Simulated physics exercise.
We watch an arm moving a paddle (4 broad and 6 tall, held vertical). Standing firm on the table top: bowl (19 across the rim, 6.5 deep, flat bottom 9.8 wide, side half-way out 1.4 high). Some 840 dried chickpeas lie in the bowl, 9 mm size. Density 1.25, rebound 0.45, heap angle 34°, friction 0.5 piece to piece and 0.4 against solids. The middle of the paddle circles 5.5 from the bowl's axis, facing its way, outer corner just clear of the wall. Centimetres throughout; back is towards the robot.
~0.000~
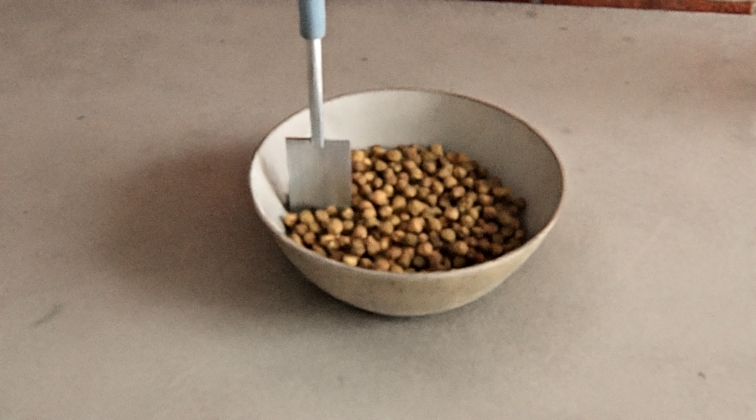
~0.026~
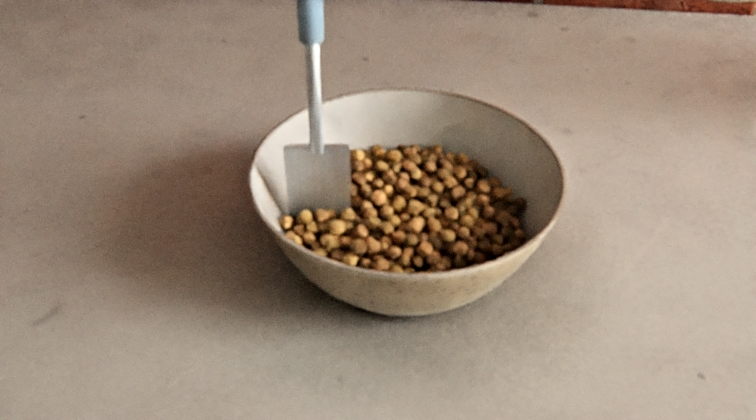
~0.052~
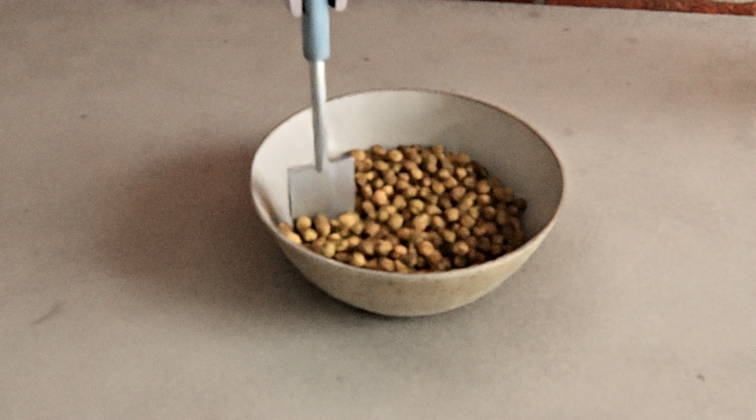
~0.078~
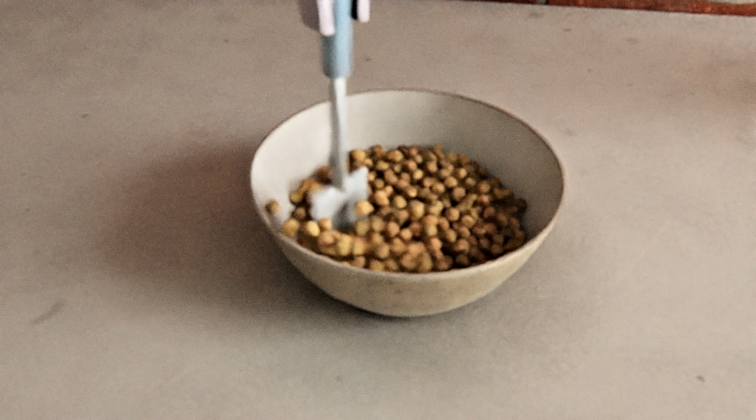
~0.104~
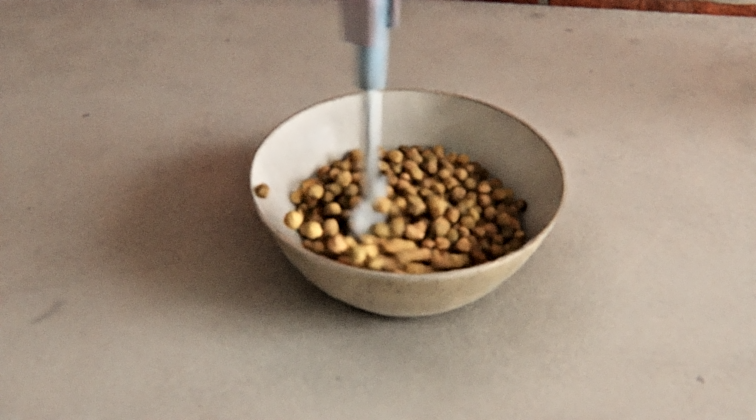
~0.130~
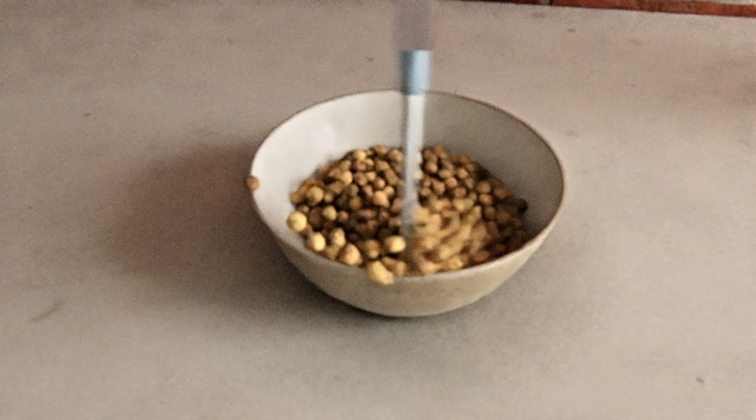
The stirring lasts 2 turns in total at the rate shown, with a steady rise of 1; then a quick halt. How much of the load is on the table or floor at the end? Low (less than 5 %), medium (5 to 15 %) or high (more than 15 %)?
Answer: High; more than 15 % of the dried chickpeas finish on the table or floor.
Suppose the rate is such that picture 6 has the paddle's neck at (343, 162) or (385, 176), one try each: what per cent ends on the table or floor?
About 10 and 25 per cent.
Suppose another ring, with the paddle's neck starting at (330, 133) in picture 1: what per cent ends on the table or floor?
Some 30 per cent.
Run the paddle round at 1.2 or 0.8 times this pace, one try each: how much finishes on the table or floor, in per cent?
About 30 and 20 per cent.
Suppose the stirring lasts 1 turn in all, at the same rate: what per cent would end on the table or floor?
In that case some 20 per cent.
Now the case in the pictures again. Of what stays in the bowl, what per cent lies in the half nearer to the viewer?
Roughly 50 per cent.
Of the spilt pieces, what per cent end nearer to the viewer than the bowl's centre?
Roughly 40 per cent.
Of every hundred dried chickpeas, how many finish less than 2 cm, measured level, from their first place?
Some 35 per cent.
By 0.41 s, 338° round, highest piece 13 above the table; 680 in the bowl, 83 on the table or floor, 76 in flight or on the tool.
By 0.69 s, 221° round, highest piece 9 above the table; 602 in the bowl, 224 on the table or floor, 13 in flight or on the tool.
By 1.03 s, 0° round, highest piece 5 above the table; 591 in the bowl, 248 on the table or floor.
By 1.73 s, 0° round, highest piece 5 above the table; 591 in the bowl, 248 on the table or floor.
Final count, 591 in the bowl, 248 on the table or floor. That is 30 % on the table or floor.
